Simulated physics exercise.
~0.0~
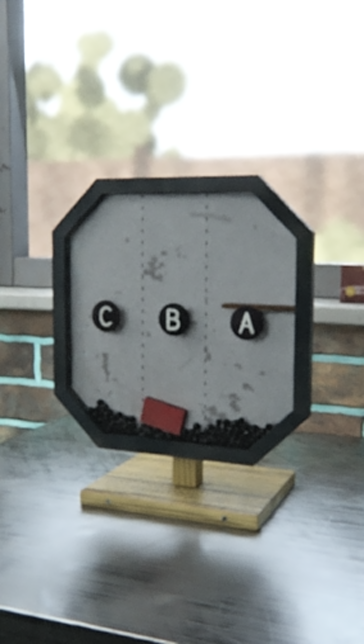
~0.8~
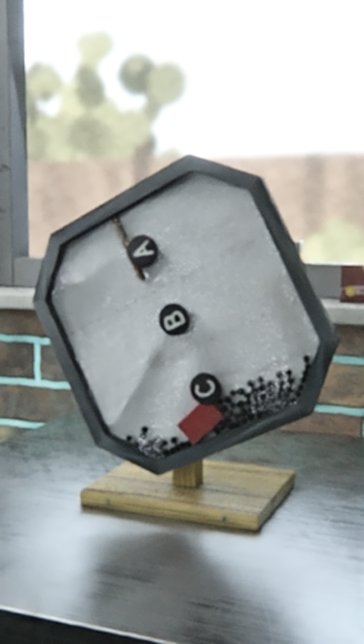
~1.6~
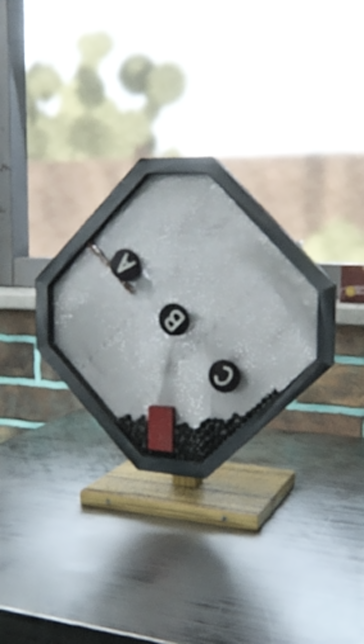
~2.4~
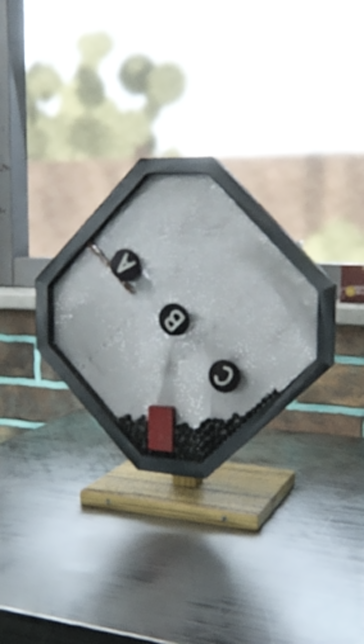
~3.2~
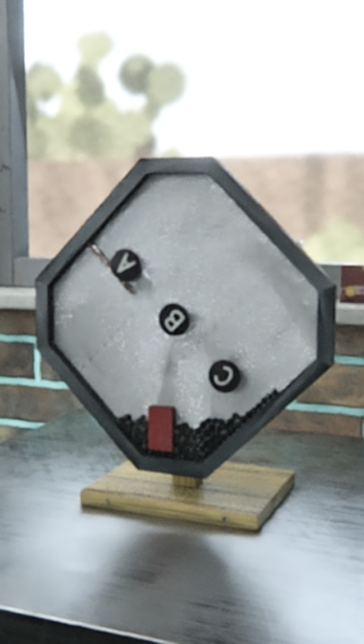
An octagonal case on a wooden stand turned anticlockwise, sending its black beads and red block sliding inside, then stopped tilted, with the beads piled at the bottom below the letter C and the block standing upright among them.
